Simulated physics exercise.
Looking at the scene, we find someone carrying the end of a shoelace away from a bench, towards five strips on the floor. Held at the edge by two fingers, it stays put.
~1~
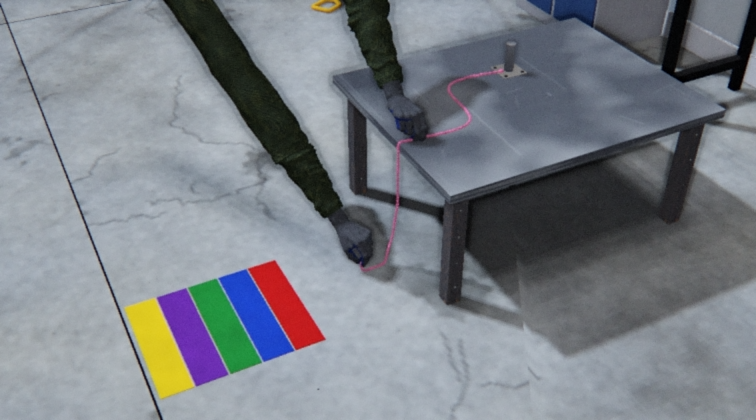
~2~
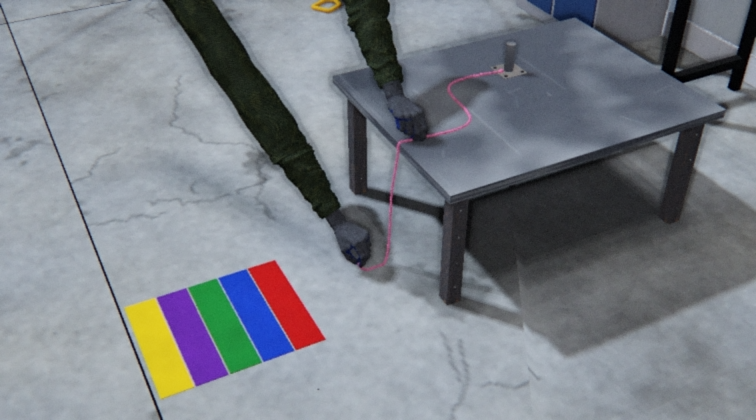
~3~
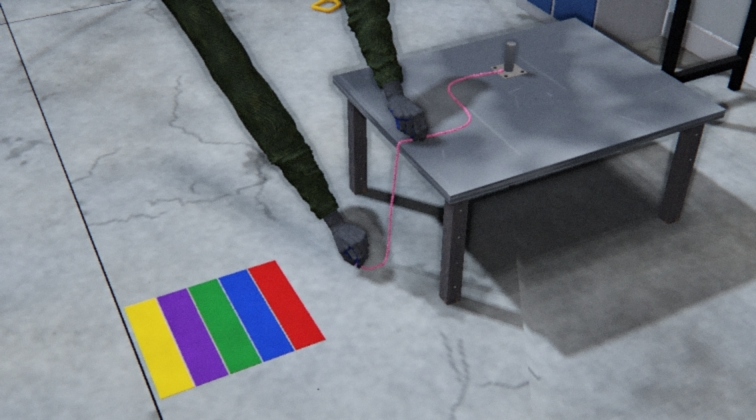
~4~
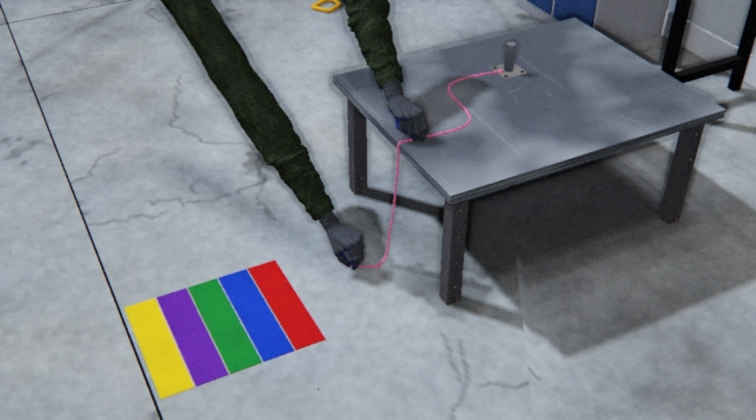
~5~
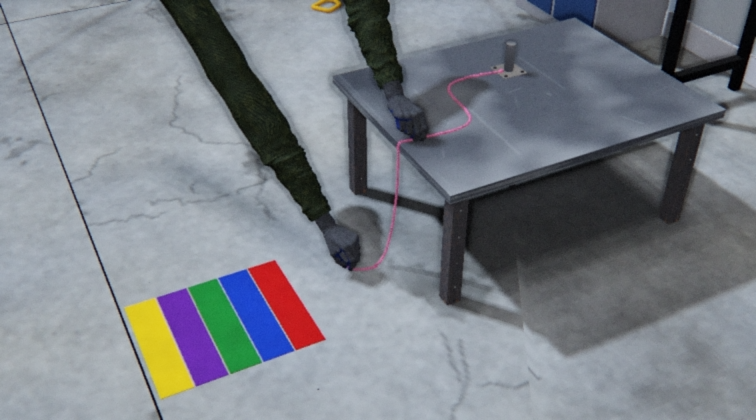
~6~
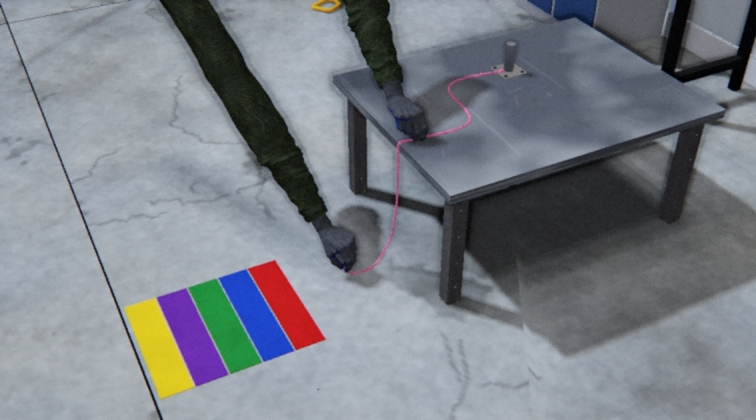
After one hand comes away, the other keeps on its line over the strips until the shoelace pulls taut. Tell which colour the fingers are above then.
They are above green.
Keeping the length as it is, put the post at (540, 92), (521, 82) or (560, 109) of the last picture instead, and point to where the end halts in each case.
The first try gives (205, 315), the second (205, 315) and the third (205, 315).
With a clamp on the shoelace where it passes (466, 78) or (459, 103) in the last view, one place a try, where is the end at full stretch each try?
Near (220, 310) and (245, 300).
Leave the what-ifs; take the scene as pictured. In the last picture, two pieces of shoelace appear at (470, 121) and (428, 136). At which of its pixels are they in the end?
At (413, 121) for the first, at (373, 149) for the second.
Early on, end near (272, 292); over red.
Midway, end near (236, 304); over blue.
At the end of the slack, end near (215, 311); over green. The end stops over the green strip.
